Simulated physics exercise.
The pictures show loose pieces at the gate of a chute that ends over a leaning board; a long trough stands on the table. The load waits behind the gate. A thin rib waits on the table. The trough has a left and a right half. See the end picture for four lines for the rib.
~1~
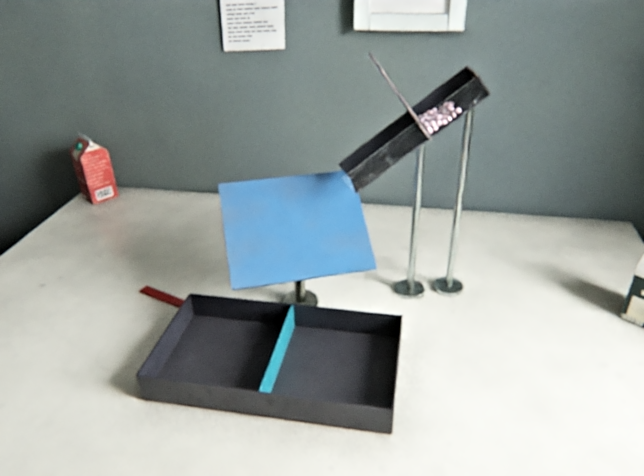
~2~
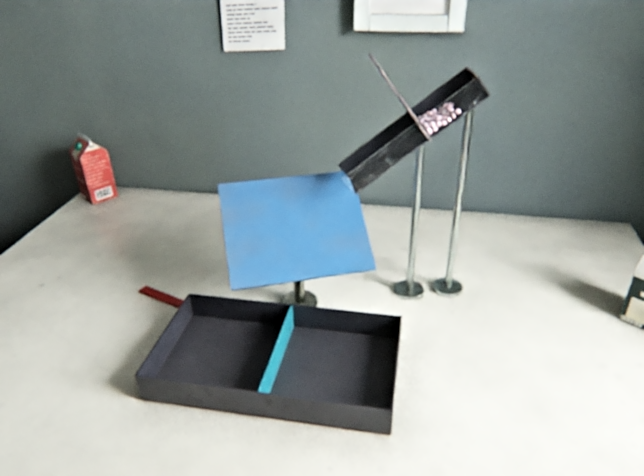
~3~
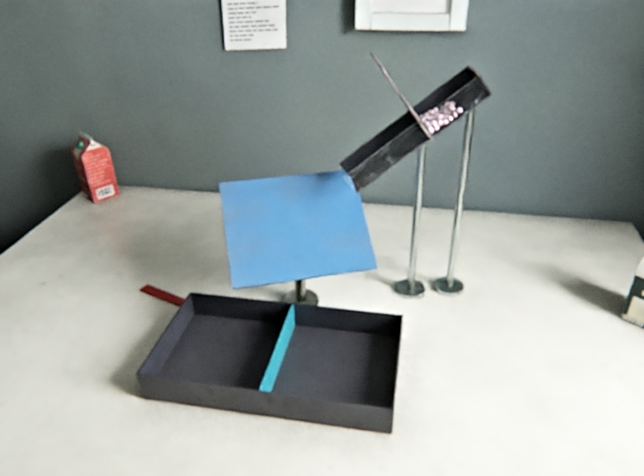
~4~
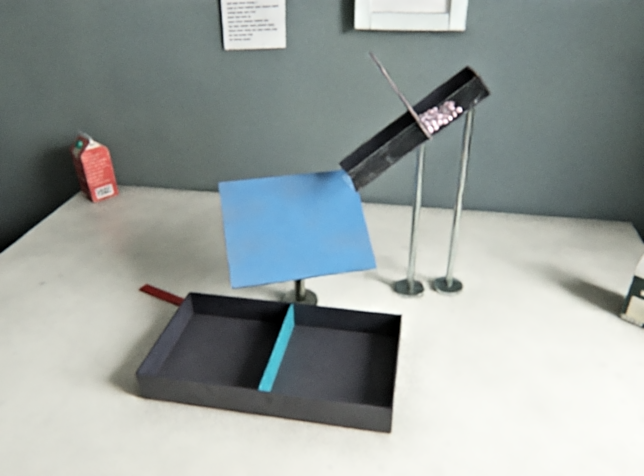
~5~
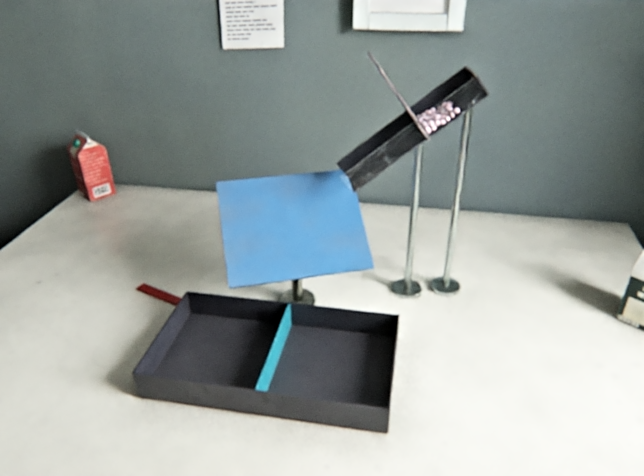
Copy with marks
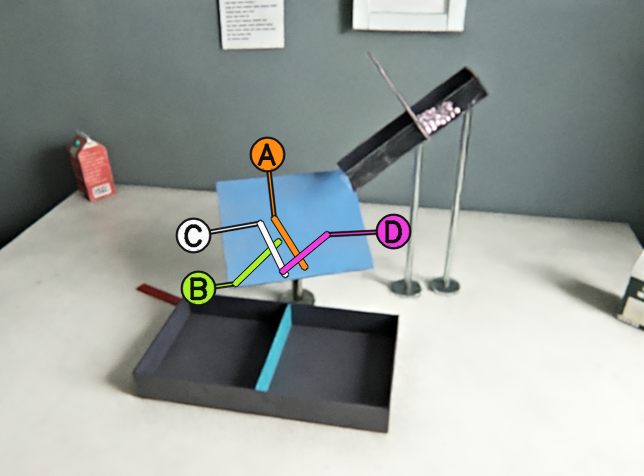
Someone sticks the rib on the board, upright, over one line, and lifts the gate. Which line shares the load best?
B beats the others.
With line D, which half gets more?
More lands on the left.
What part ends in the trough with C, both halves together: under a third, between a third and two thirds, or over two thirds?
Line C gives over two thirds.
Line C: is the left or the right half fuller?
The right half.
On the marked copy, line A from (274, 218) to (304, 267); line B from (278, 241) to (235, 283); line C from (260, 223) to (285, 274); line D from (327, 234) to (282, 271).
For line A, of what is caught, a stray few in the left half, nearly all in the right.
For line B, of what is caught, about half in the left half, about half in the right.
For line C, of what is caught, a small part in the left half, nearly all in the right.
For line D, of what is caught, nearly all in the left half, a small part in the right.
